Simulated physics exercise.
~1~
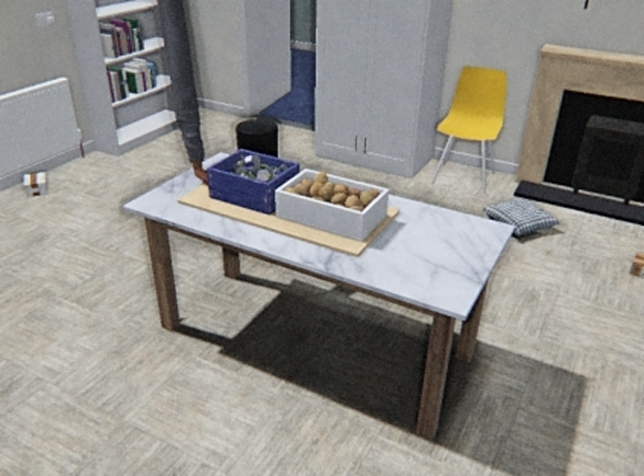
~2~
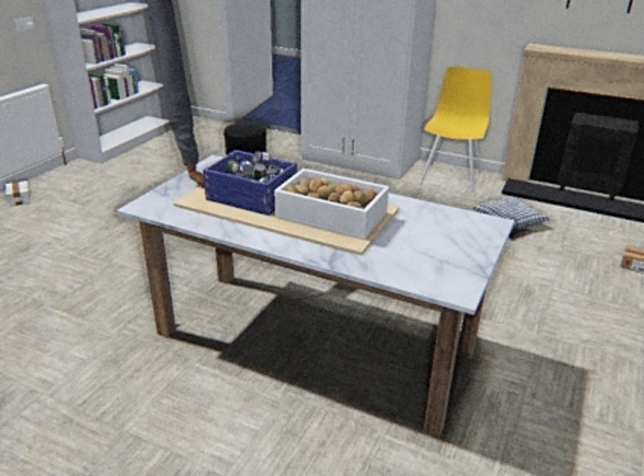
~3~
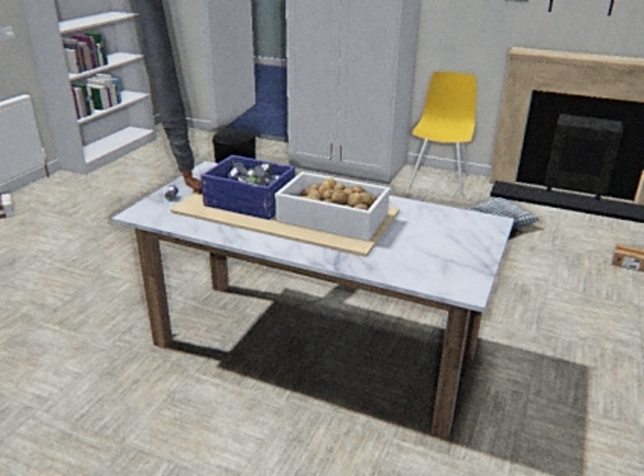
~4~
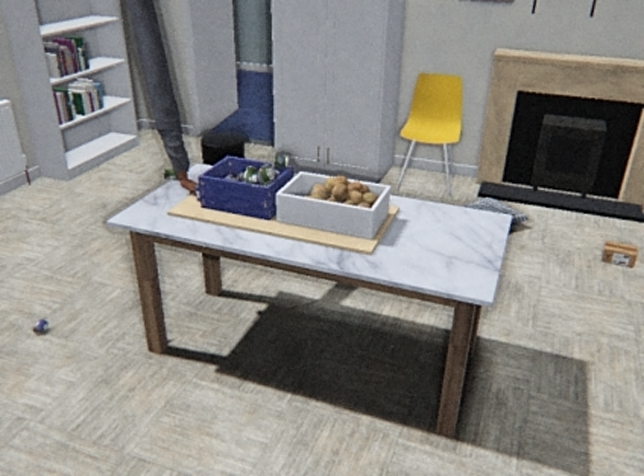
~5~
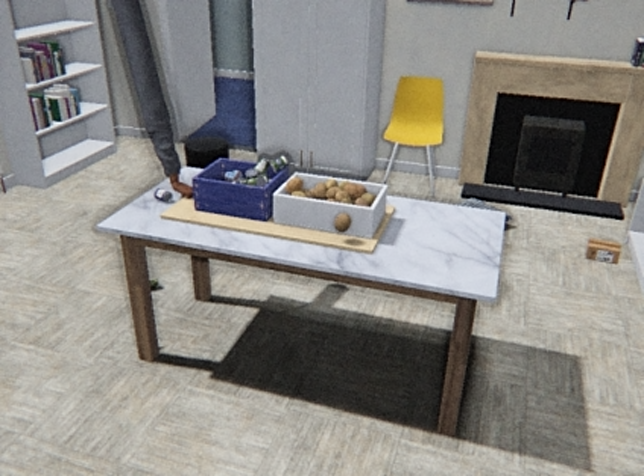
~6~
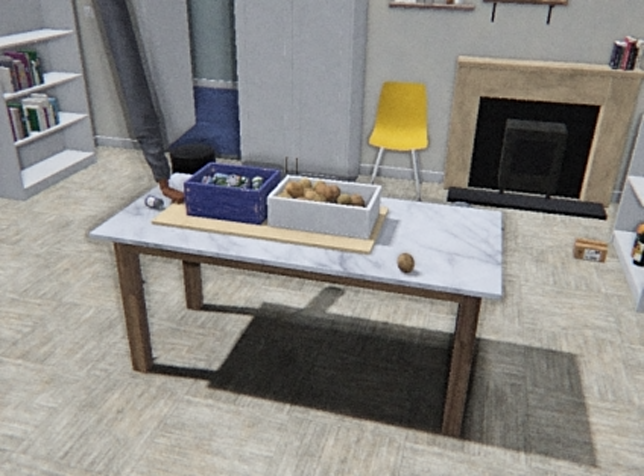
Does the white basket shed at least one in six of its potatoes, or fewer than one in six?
It sheds fewer than one in six of them. A single potato ends up out on the tabletop while the rest stay heaped in the white basket.
